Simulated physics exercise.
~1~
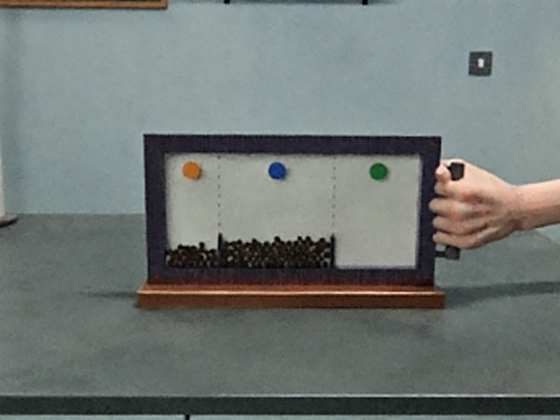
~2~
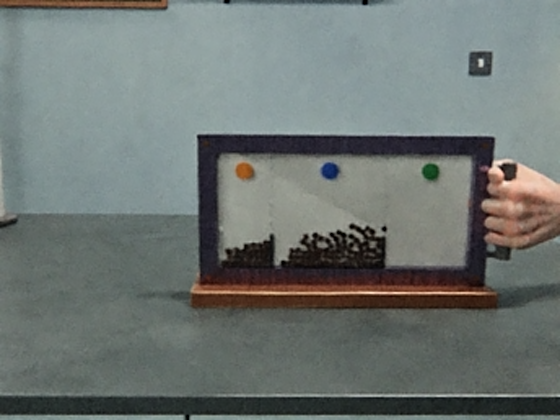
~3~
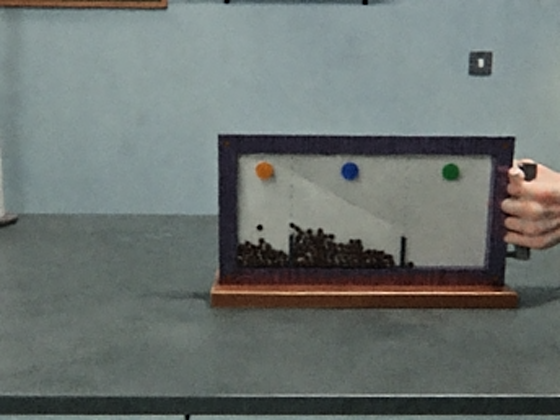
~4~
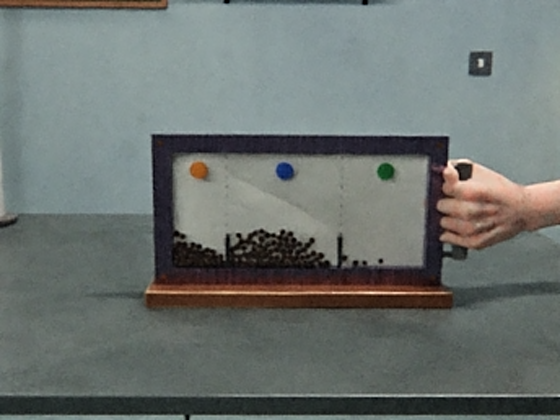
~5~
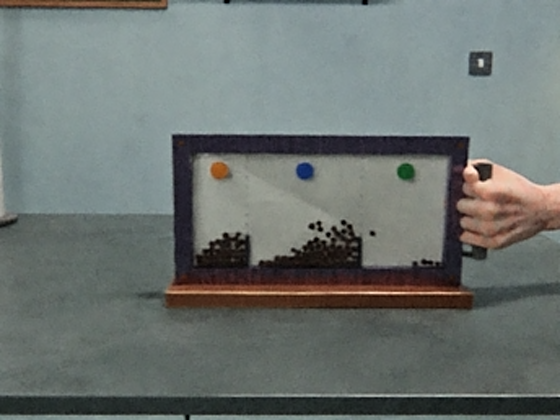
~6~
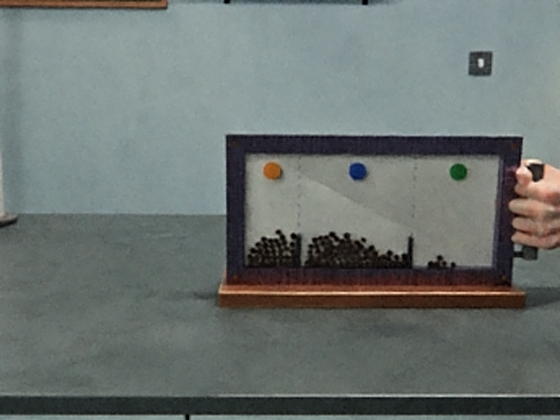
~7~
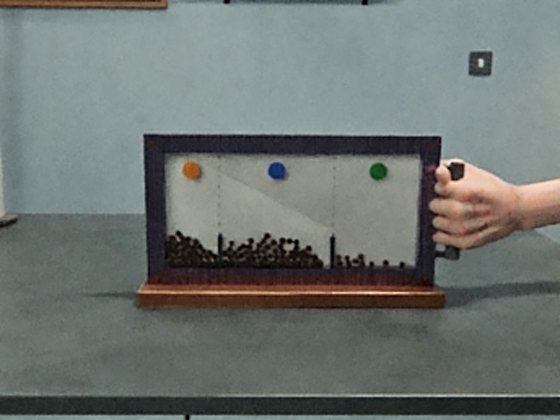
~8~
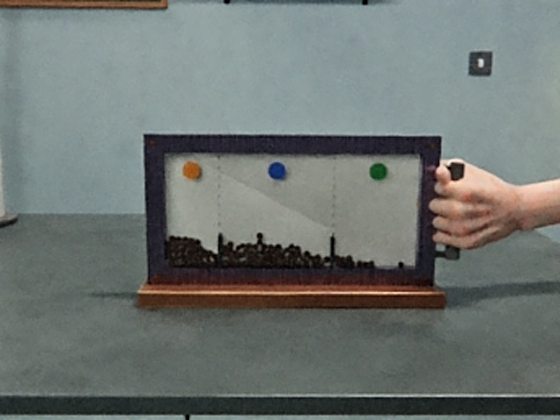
Hand sliding a clear-faced box side to side on a counter, dark pellets hopping low dividers, a few settling under green.
